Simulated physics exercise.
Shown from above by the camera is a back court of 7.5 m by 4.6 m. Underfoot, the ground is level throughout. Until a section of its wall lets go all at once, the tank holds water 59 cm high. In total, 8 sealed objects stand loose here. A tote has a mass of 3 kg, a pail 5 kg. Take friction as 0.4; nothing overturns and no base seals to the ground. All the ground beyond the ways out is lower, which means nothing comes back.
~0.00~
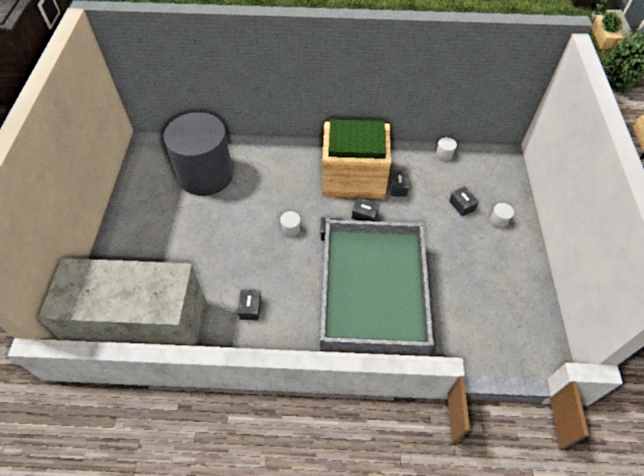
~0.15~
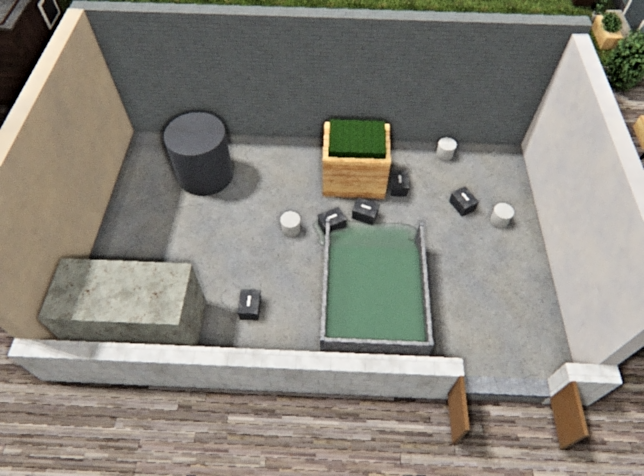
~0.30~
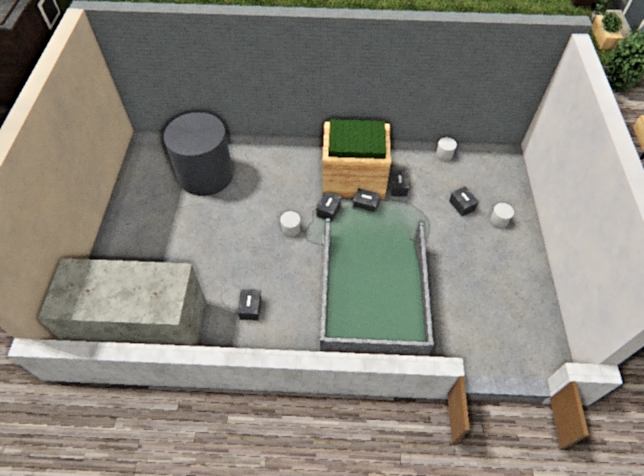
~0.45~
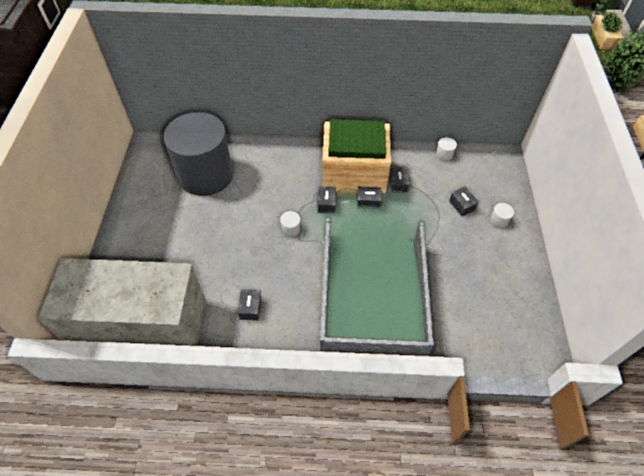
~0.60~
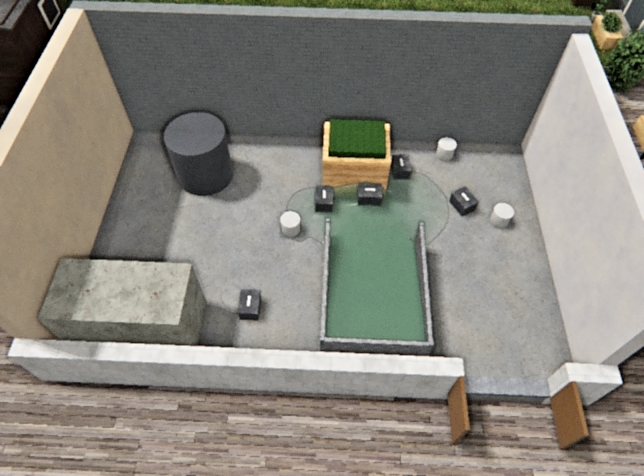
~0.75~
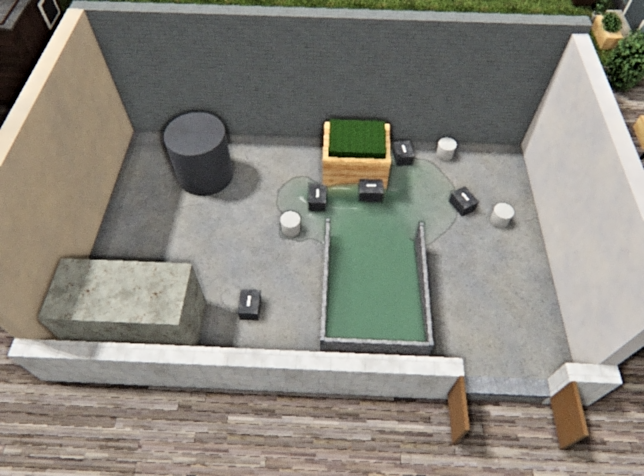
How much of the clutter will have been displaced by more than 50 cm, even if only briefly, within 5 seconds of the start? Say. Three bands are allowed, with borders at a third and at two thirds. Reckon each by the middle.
Two thirds or higher.
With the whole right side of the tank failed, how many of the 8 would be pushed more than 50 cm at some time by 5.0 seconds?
Result: 4 of them.
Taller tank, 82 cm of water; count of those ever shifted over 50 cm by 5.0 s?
So the tally would be 7.
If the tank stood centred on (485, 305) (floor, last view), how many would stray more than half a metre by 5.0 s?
Count: 6.
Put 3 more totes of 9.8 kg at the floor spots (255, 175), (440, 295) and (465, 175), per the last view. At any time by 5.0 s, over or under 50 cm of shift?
Check, in order - exceeded, not exceeded, exceeded.
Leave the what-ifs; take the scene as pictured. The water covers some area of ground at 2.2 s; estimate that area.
About 17 m2.
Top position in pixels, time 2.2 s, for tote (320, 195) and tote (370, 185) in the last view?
Roughly (165, 214), then roughly (424, 162).
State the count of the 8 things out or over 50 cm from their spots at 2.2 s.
5.
After 1.1 s 2 of 8 are over 50 cm from their spots; 3 afloat.
After 2.2 s 5 of 8 are over 50 cm from their spots; 4 afloat.
After 3.5 s 6 of 8 are over 50 cm from their spots; 6 afloat.
After 5.0 s 7 of 8 are over 50 cm from their spots, and 7 have been at some point; 3 afloat.
